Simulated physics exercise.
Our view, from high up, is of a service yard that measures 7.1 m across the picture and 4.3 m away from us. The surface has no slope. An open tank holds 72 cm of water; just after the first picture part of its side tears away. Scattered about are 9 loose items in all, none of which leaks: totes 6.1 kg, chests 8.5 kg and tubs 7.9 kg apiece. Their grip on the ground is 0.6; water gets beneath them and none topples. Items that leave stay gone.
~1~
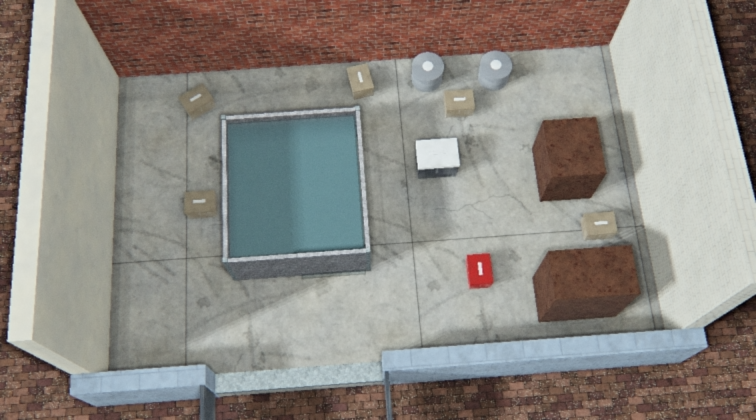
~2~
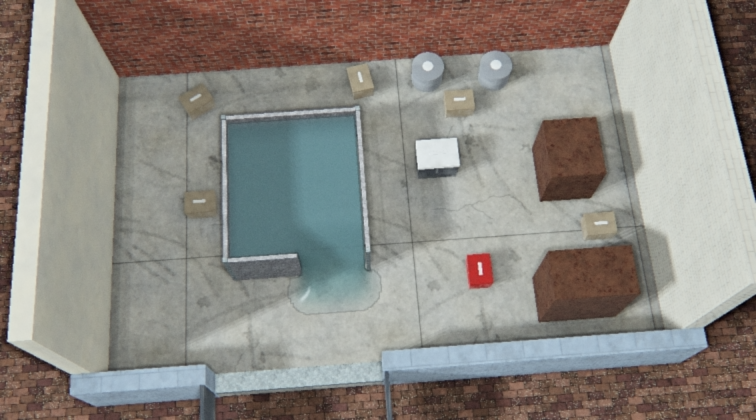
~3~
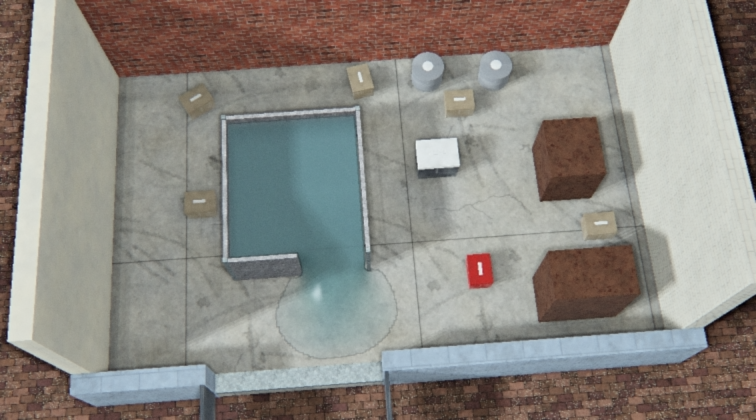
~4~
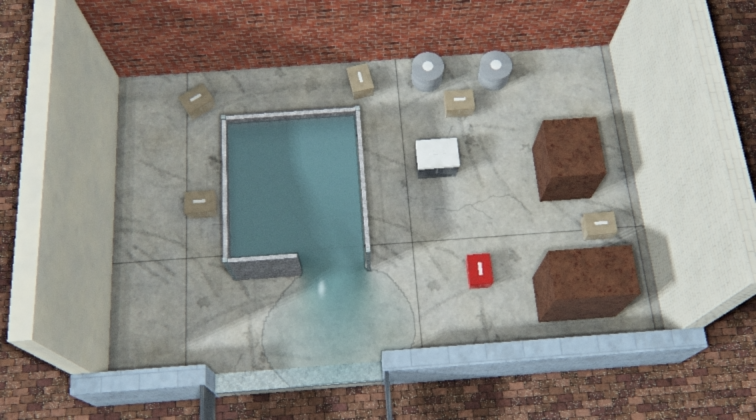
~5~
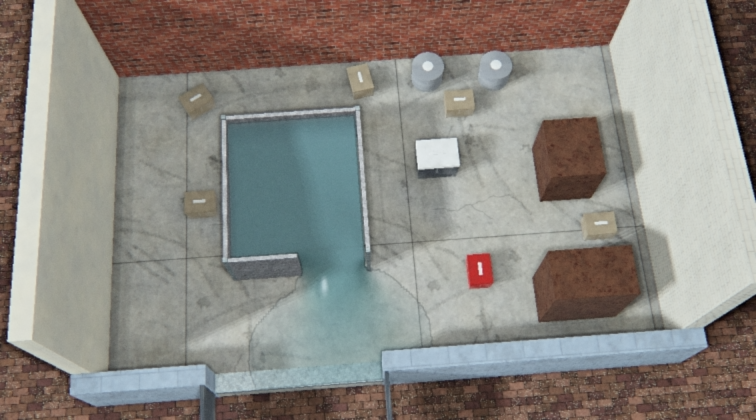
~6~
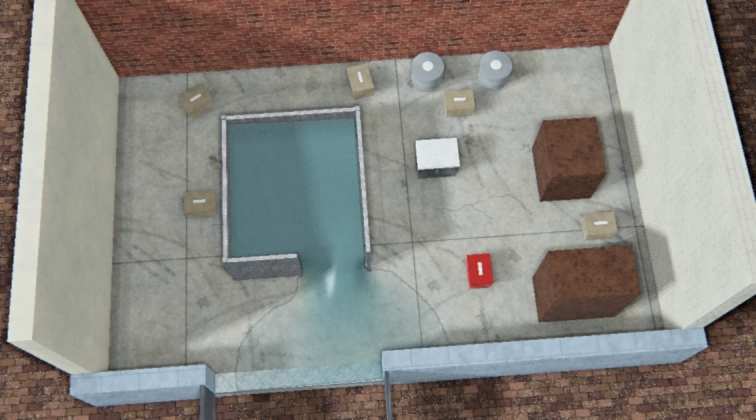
In a walled yard, water pours from a broken tank and spreads toward the front.
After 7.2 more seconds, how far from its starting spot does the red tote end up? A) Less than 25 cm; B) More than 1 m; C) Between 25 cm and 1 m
Option A: Less than 25 cm.
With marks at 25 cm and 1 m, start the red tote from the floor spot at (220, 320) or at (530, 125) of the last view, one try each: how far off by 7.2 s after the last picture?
Results, in order: Essentially stationary, then essentially stationary.
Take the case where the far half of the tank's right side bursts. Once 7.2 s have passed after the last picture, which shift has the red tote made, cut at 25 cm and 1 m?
In that case the red tote gets carried off.
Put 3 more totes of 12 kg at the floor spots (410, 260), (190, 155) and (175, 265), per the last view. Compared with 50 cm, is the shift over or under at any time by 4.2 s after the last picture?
From first to last: Does not reach it, does not reach it, does not reach it.
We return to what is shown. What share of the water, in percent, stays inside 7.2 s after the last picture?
About 42 in a hundred parts of the water.
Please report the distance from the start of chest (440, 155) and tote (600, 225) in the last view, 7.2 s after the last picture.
Respectively: 0 cm / 120 cm.
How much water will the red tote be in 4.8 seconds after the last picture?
Somewhere close to 3 cm.
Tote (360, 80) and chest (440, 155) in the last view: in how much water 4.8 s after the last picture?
I'd put it at 0 cm and 3 cm respectively.
Then, 0.9 s after the last picture the red tote is near (480, 269), 0.0 m from its start, aground; 0 of 9 are out; 0 afloat.
Then, 2.8 s after the last picture the red tote is near (480, 269), 0.0 m from its start, aground; 0 of 9 are out; 0 afloat.
Then, 4.8 s after the last picture the red tote is near (480, 269), 0.0 m from its start, aground; 0 of 9 are out; 0 afloat.
Then, 7.2 s after the last picture the red tote is near (480, 269), 0.0 m from its start, aground; 0 of 9 are out; 1 afloat.
